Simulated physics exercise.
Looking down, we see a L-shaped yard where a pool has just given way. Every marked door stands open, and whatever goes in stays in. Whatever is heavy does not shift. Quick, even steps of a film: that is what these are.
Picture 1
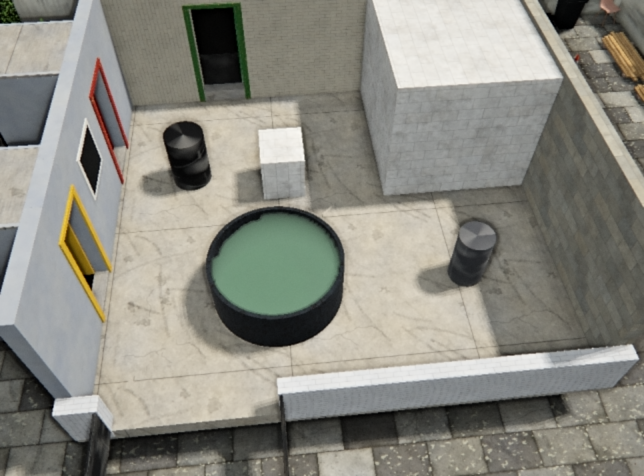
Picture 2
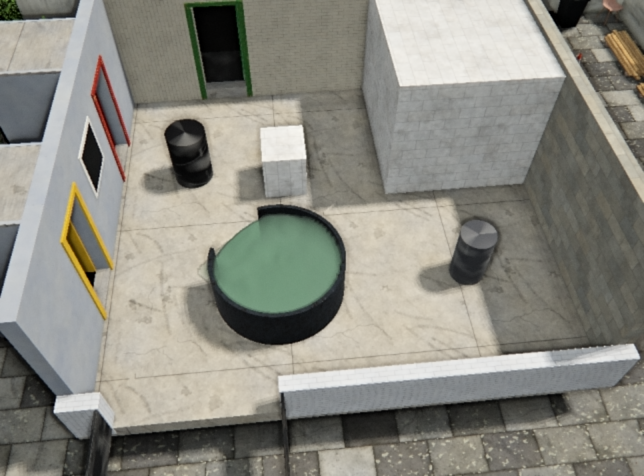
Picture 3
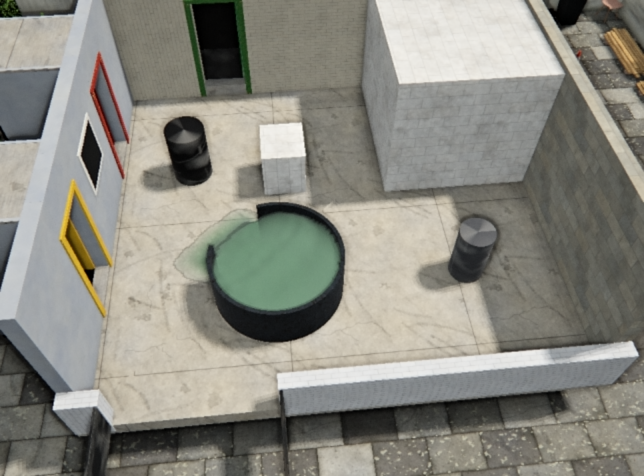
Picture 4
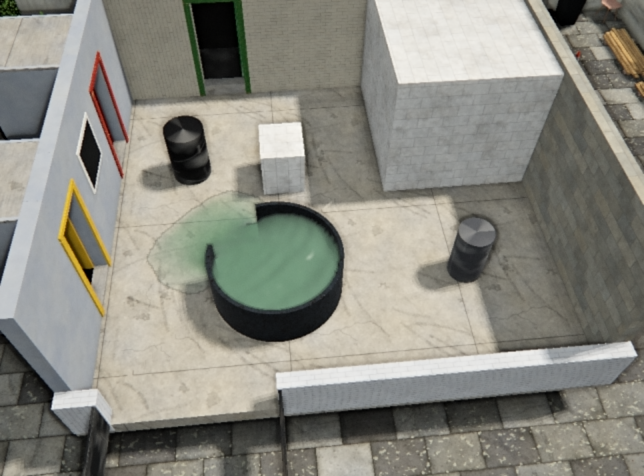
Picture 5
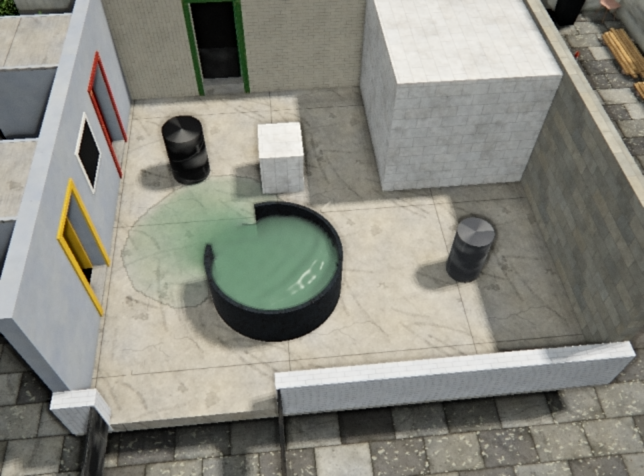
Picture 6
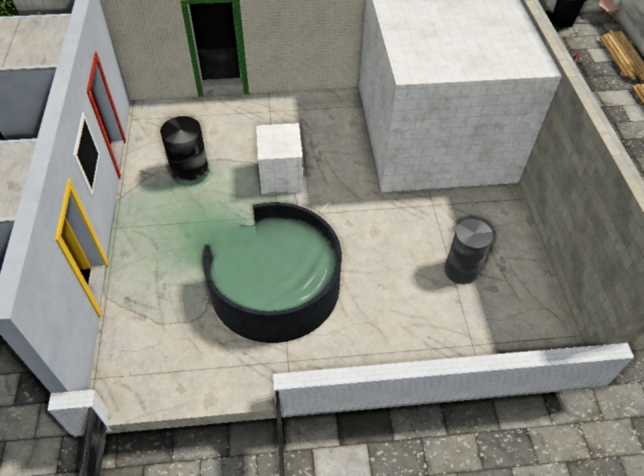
In this clip, a round dark-rimmed tank of green water stands in a walled yard, then a gap opens on its far left side and water pours out, spreading in a thin sheet across the paving toward the left wall.
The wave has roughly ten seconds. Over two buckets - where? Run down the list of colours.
Result: The yellow door will top two buckets. The red door will top two buckets. The green door will not top two buckets.
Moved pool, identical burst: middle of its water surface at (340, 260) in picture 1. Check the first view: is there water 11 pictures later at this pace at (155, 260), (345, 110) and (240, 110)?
Going through the three places: In the spill, out of reach, in the spill.
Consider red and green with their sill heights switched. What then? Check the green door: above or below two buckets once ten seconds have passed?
In that case green exceeds the limit.
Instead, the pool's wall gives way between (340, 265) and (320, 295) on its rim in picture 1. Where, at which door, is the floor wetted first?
Lab note - earliest arrival at the yellow one.
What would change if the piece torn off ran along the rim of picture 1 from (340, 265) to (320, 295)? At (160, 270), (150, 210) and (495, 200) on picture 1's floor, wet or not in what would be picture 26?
Point by point: Unwetted; unwetted; soaked.
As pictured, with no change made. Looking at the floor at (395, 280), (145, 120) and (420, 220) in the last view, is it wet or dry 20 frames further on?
First spot not wet, second soaked, third not wet.
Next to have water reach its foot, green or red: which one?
My pick is the red-painted one.
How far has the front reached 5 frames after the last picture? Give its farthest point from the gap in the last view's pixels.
The front tops out at about (130, 110).
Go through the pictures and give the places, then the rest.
The round tank at (276, 262) is whole and still, in the first picture.
The front is at a hidden place, out from the gap on the round tank's far side, in the second picture.
The front is at (180, 265), out from the gap on the round tank's far side, in the third picture.
The front is at (156, 252), out from the gap on the round tank's far side, in the fourth picture.
The front is at (137, 228), out from the gap on the round tank's far side, in the fifth picture.
Water pours out on the round tank's far side and has run to (116, 208), in the sixth picture.
A moment on, water covers 25 % of the floor; the yellow door under two buckets in, the red door under two buckets in, the green door not reached.
Next, water covers 35 % of the floor; the yellow door over two buckets in, the red door over two buckets in, the green door wet at the sill, nothing in.
Then, water covers 40 % of the floor; the yellow door over two buckets in, the red door far over two buckets in, the green door wet at the sill, nothing in.
Later, water covers 60 % of the floor; the yellow door over two buckets in, the red door far over two buckets in, the green door wet at the sill, nothing in.
In the end, water covers 85 % of the floor; the yellow door over two buckets in, the red door far over two buckets in, the green door wet at the sill, nothing in.
